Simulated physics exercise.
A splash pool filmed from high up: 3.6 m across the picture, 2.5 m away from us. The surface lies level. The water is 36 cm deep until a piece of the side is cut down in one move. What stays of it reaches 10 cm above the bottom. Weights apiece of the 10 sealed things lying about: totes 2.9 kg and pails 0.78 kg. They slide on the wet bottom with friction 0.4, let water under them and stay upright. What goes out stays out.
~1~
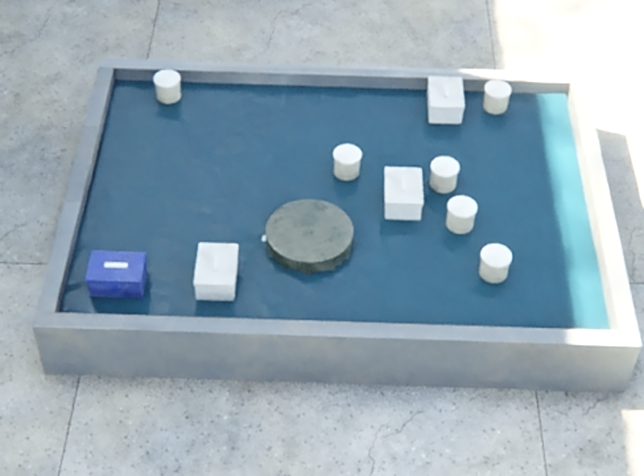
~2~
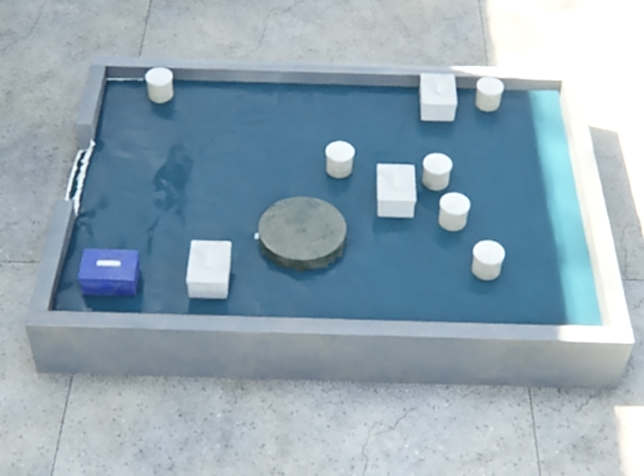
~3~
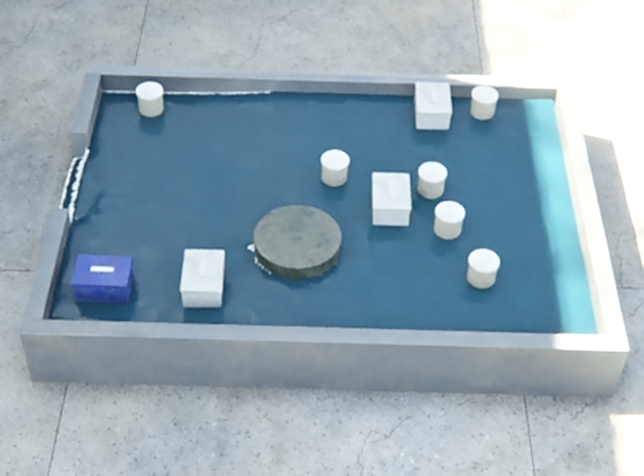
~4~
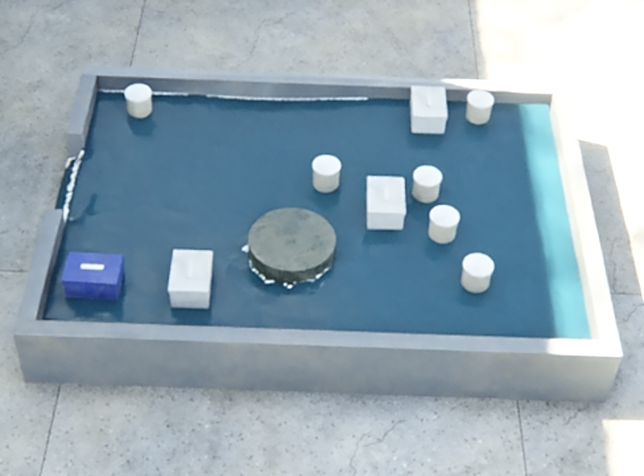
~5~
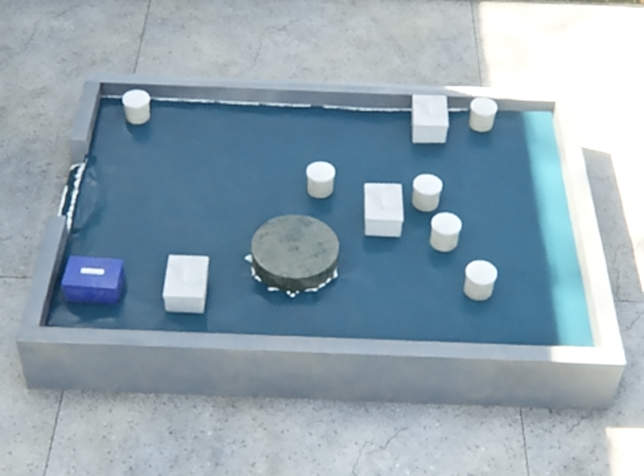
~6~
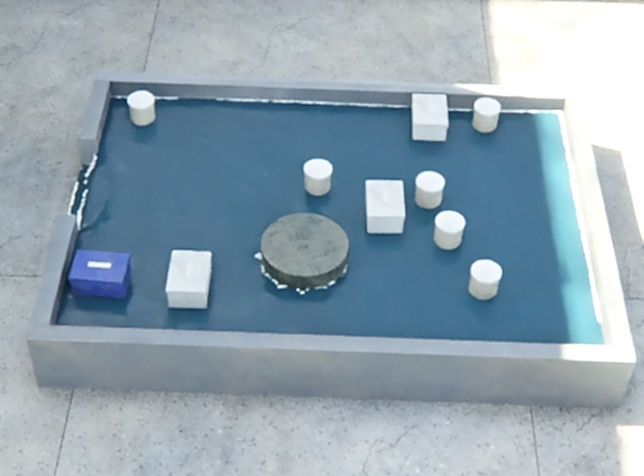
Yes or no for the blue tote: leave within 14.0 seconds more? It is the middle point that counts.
The blue tote gets out.
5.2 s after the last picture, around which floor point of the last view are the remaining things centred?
Near (313, 227).
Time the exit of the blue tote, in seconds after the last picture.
At about 6.0 s.
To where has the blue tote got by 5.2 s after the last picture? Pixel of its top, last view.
Around (103, 191).
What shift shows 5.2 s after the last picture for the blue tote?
Roughly 100 cm by then.
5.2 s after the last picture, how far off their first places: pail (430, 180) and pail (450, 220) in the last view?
In that order: 50 cm, 30 cm.
Then, 1.2 s after the last picture the blue tote is near (93, 252), 0.3 m from its start, afloat; 0 of 10 are out; 10 afloat.
Then, 5.2 s after the last picture the blue tote is near (103, 191), 1.0 m from its start, afloat; 1 of 10 are out; 9 afloat.
Then, 10.0 s after the last picture the blue tote has gone out; 3 of 10 are out; 7 afloat.
Then, 14.0 s after the last picture the blue tote has gone out; 4 of 10 are out; 6 afloat.
